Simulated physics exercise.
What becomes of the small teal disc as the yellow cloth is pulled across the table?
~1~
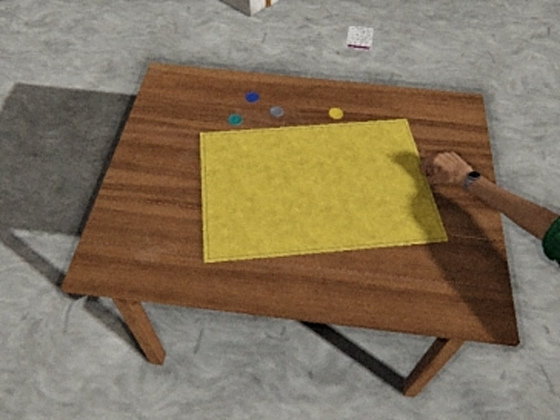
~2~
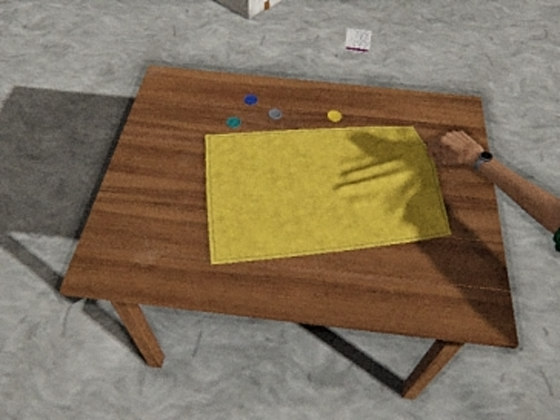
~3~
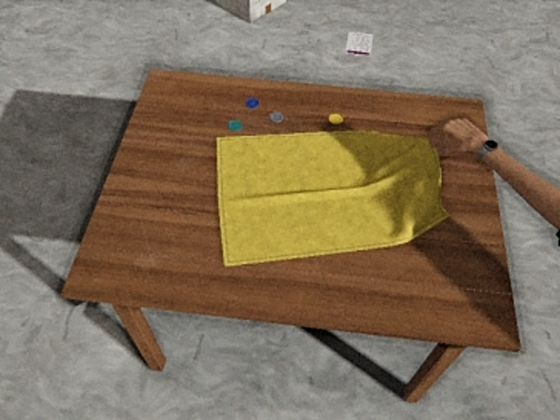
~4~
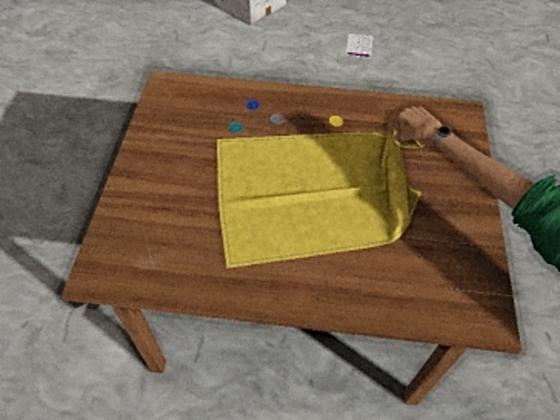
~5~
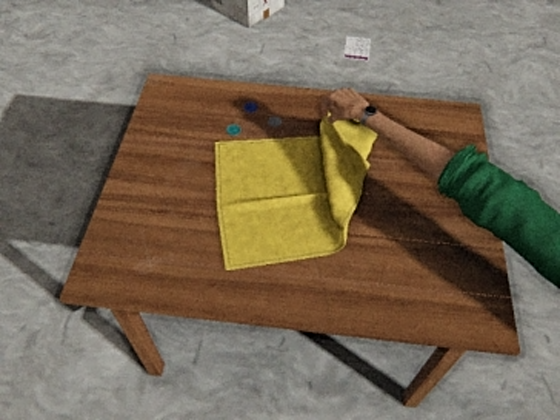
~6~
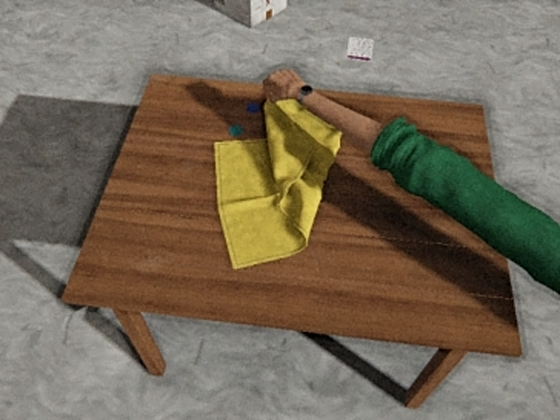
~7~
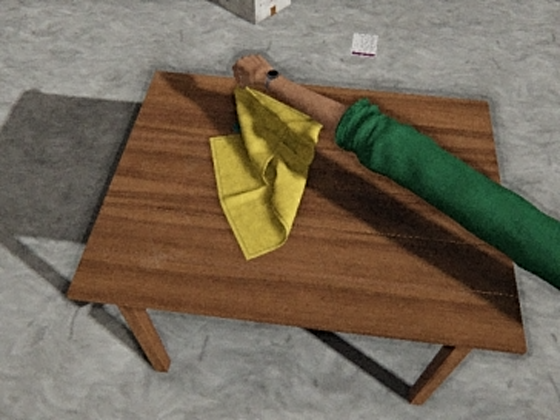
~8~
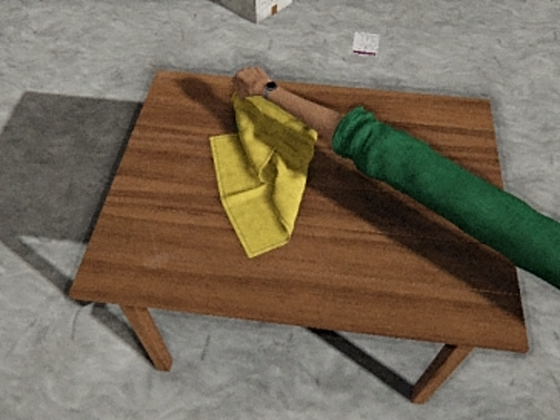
It stays in view for most of the move, then disappears under the bunched cloth and is still covered at the end.
